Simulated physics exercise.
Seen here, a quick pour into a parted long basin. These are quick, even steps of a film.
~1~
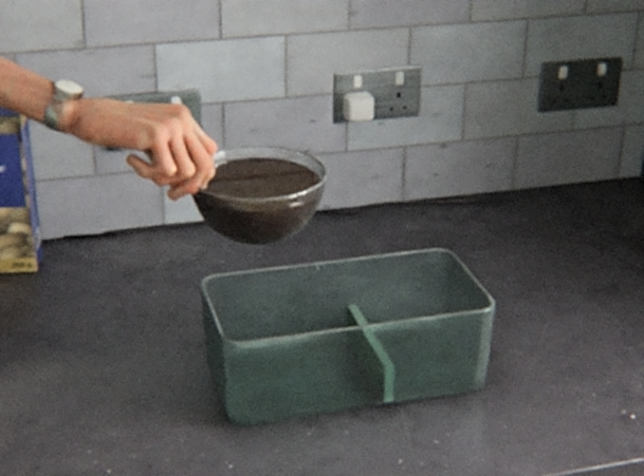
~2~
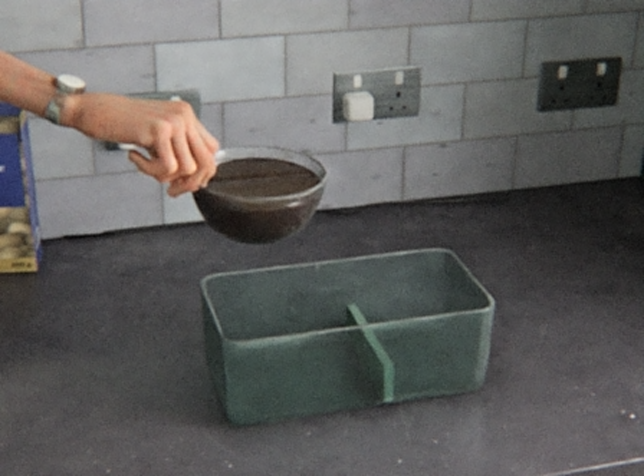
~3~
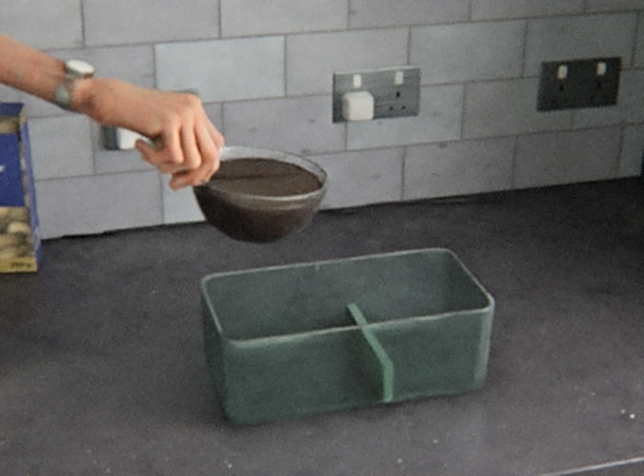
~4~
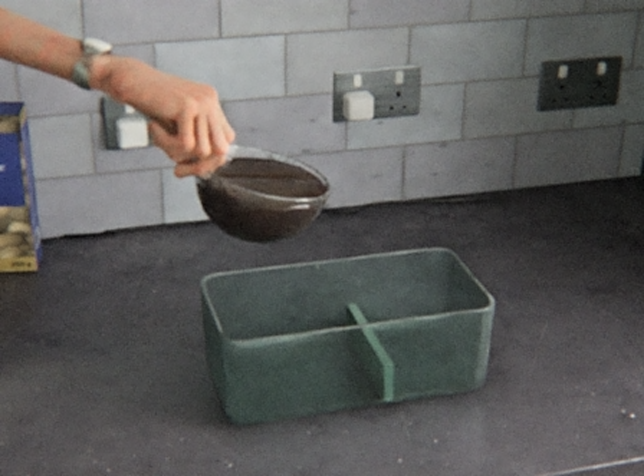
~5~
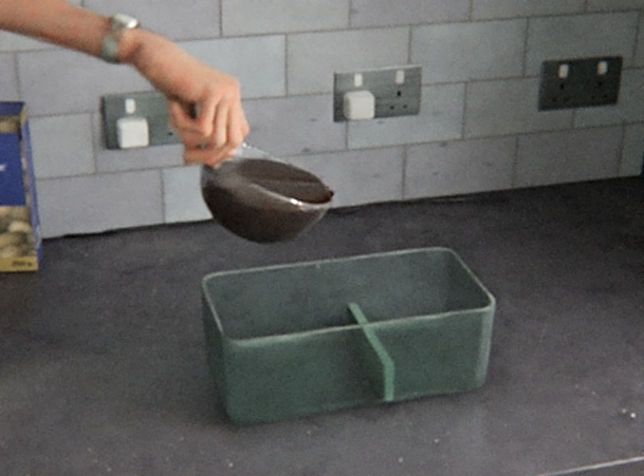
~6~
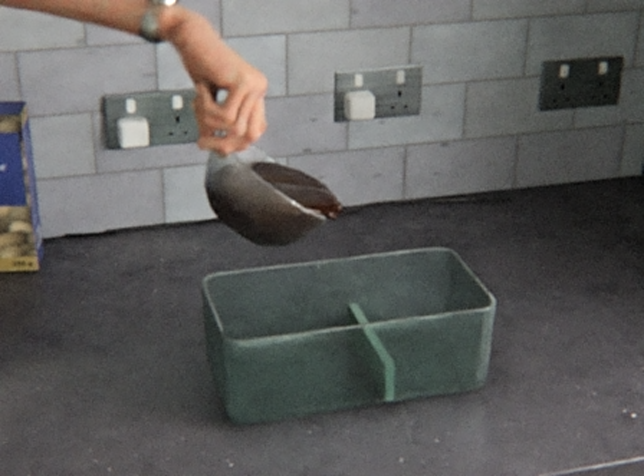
A hand tilts a glass bowl of dark coffee rightward above a divided green basin.
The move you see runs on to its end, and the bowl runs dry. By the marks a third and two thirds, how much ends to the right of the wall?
It comes to not even a third.
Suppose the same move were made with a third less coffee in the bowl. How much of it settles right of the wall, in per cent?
Some 10 per cent.
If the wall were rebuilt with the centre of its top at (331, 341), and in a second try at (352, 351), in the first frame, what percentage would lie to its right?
About 70 and 50 per cent.
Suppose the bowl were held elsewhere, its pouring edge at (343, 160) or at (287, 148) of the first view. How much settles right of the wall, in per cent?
First some 50, then 10 per cent.
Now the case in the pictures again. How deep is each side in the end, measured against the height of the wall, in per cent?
Left: 40 %. Right: 20 %.
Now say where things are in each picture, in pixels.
In the first picture, it leans 0°; its right rim is at (323, 167); the coffee meets the walls at (192, 186) and (319, 173); the long basin's rim runs from (212, 311) to (473, 278); the wall's top is at (369, 335).
In the second picture, it leans 2°; its right rim is at (323, 169); the coffee meets the walls at (192, 184) and (319, 174).
In the third picture, it leans 7°; its right rim is at (325, 174); the coffee meets the walls at (194, 181) and (320, 176).
In the fourth picture, it leans 15°; its right rim is at (327, 183); the coffee meets the walls at (198, 177) and (324, 179).
In the fifth picture, it leans 26°; its right rim is at (328, 194); the coffee meets the walls at (203, 176) and (328, 186); 2 per cent is over the edge.
In the sixth picture, it leans 38°; its right rim is at (326, 209); the coffee meets the walls at (208, 179) and (308, 188); 9 per cent is over the edge.
A moment on, the bowl is tipped right over and 5 per cent is still to pour, 42 is left of the wall and 22 right of it.
Next, the bowl is tipped right over and 0 per cent is still to pour, 70 is left of the wall and 23 right of it.
Then the bowl is tipped right over and 0 per cent is still to pour, 68 is left of the wall and 24 right of it.
Later the bowl is tipped right over and 0 per cent is still to pour, 70 is left of the wall and 24 right of it.
At rest 70 per cent lies left of the wall, 24 right of it and 6 outside.
